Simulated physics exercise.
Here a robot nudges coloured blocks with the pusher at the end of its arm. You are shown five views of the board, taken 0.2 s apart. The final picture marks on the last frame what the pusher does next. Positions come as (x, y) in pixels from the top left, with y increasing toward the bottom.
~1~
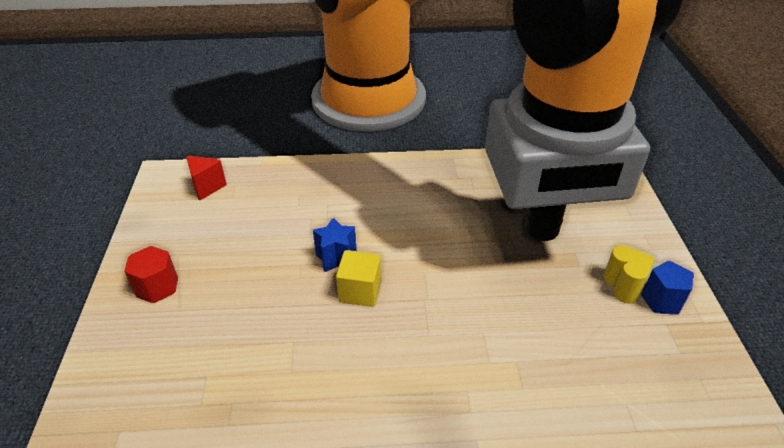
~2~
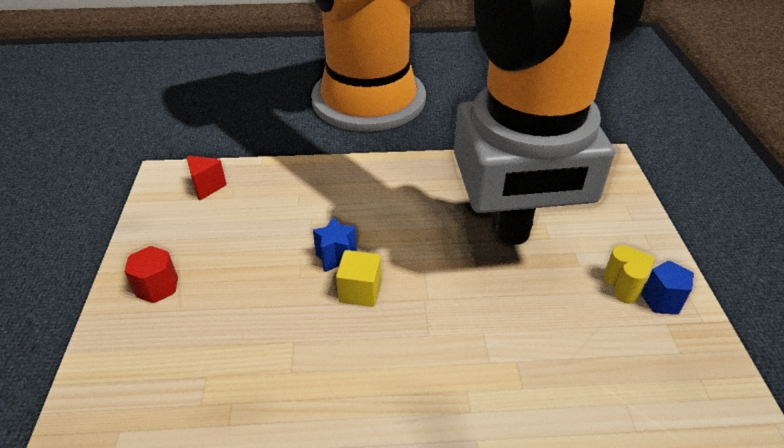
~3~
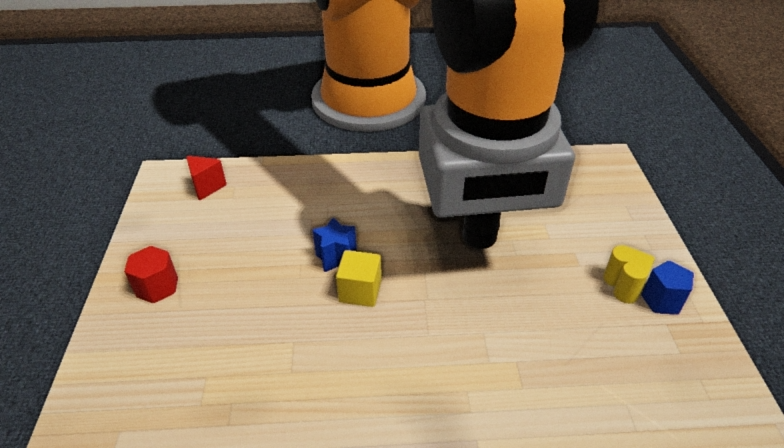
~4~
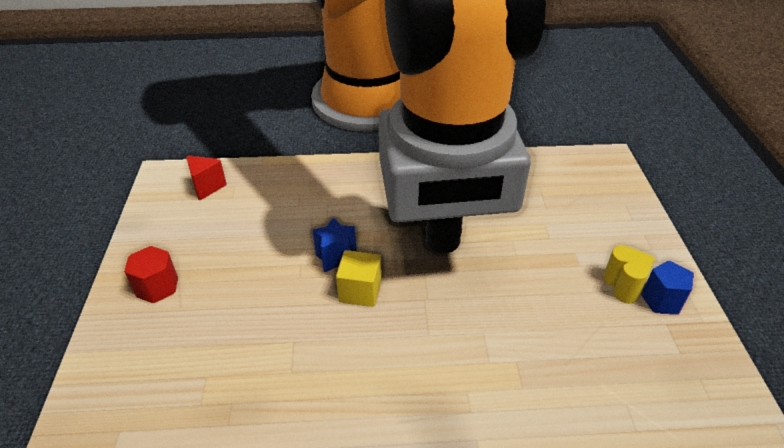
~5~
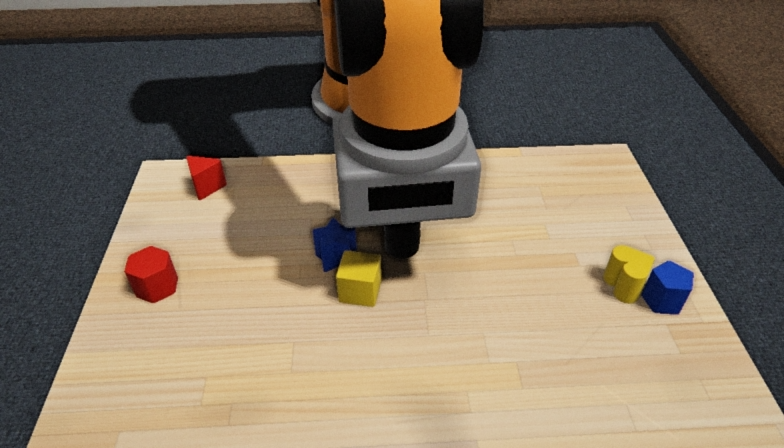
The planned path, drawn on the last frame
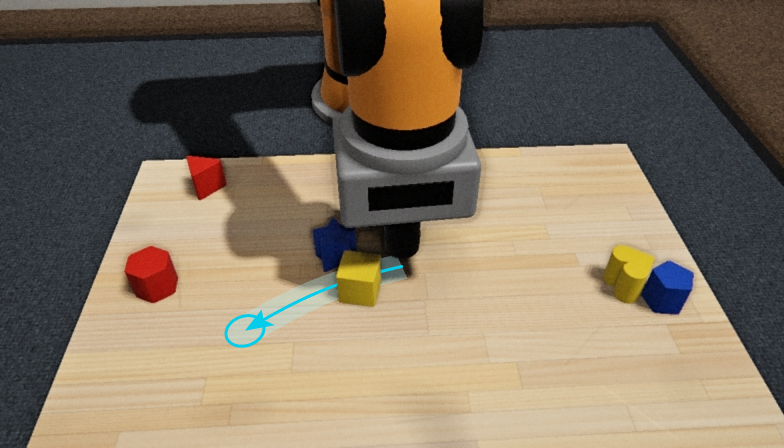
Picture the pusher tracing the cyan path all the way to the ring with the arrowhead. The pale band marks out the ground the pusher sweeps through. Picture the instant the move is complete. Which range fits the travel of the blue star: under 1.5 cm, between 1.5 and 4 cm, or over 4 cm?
Net shift: Below 1.5 cm.
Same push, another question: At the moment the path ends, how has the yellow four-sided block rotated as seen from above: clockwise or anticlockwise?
Looking from above, the answer is counterclockwise.
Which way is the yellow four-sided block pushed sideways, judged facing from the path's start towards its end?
Well, taking the path from its start to its end as straight ahead, the yellow four-sided block moves to the left.
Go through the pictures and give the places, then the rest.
Lower end of the pusher at (542, 231), tops of blocks, blue star at (334, 232), yellow four-sided block at (359, 265), in the first picture.
Pusher at (512, 234), blocks as before, in the second picture.
Pusher at (480, 238), blocks as before, in the third picture.
Pusher at (443, 242), blocks as before, in the fourth picture.
Pusher at (402, 247), blue star at (334, 232), yellow four-sided block at (359, 265), in the fifth picture.
The drawn path runs from (402, 266) via (349, 281) and (297, 302), ending at (245, 331).
One third of the way, pusher at (347, 262); blue star at (328, 233), turned 25° clockwise; yellow four-sided block at (336, 283).
Two thirds of the way, pusher at (294, 283); blue star at (324, 234), turned 45° clockwise; yellow four-sided block at (325, 296), turned 40° anticlockwise.
At the end, pusher at (240, 312); blue star at (324, 234), turned 45° clockwise; yellow four-sided block at (325, 296), turned 40° anticlockwise.
